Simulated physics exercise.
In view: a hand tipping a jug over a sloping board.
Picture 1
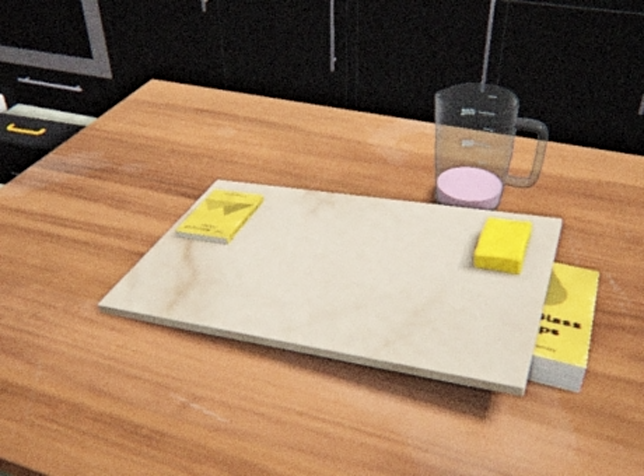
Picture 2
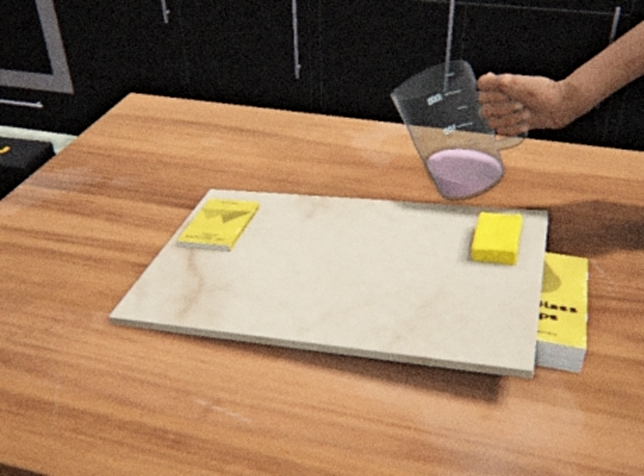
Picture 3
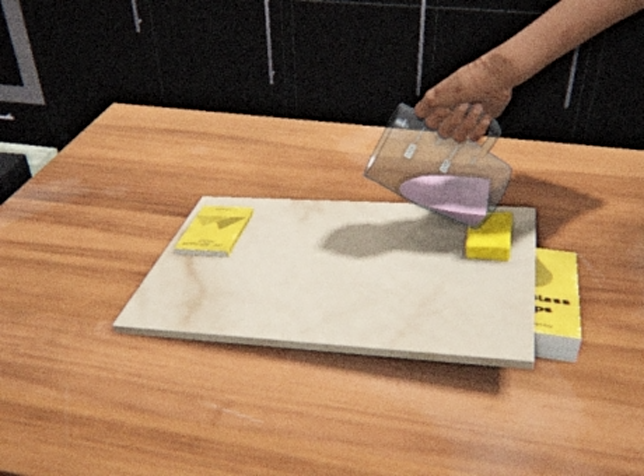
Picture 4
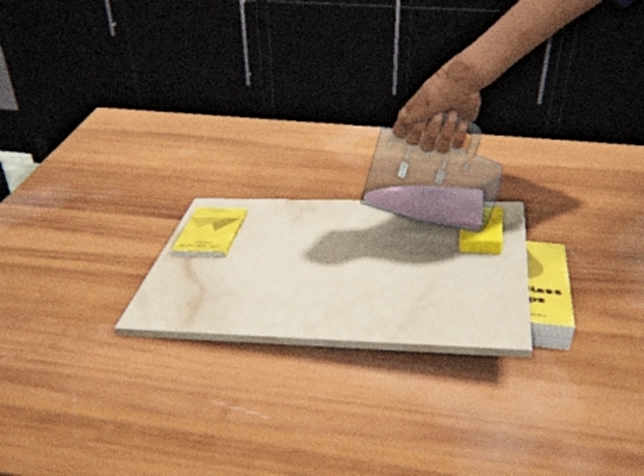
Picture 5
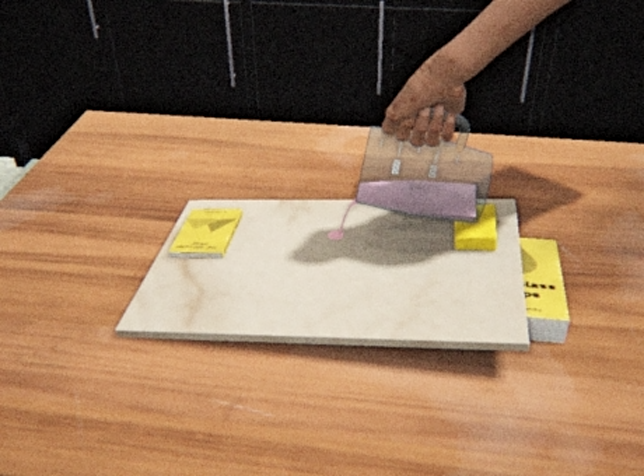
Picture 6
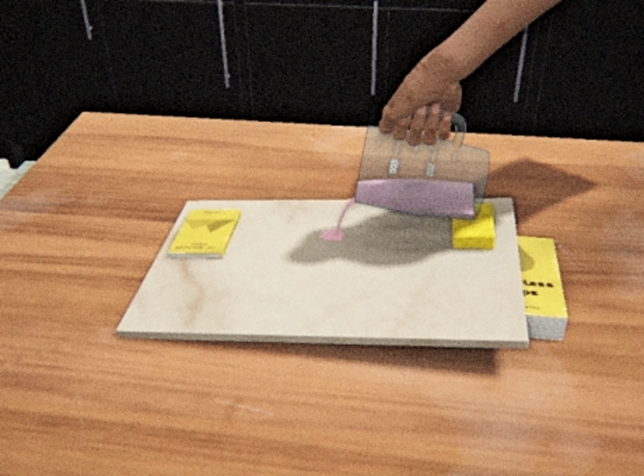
A hand reaches in from the right, lifts a clear jug of pink liquid, and tips it leftward over a pale marble-look board until a thin stream lands on the surface, while the camera shifts slightly. The board rests on a wooden table before dark cabinets, seen from above at an angle. A yellow notebook lies on its left, a yellow sponge on its right, and a thick yellow book under its right end.
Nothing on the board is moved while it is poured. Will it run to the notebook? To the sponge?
The notebook is reached; the sponge escapes.
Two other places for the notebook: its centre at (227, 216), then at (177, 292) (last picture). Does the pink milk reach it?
One: It gets wet. Two: It stays dry.
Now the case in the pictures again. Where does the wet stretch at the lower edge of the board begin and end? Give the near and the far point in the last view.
Near limit (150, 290), far limit (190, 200).
A moment on, it runs down to the left; the notebook is reached; the sponge is untouched.
Further on, it runs down to the left and off the end; the notebook is reached; the sponge is untouched.
When it is over, it runs down to the left and off the end; the notebook is reached; the sponge is untouched.
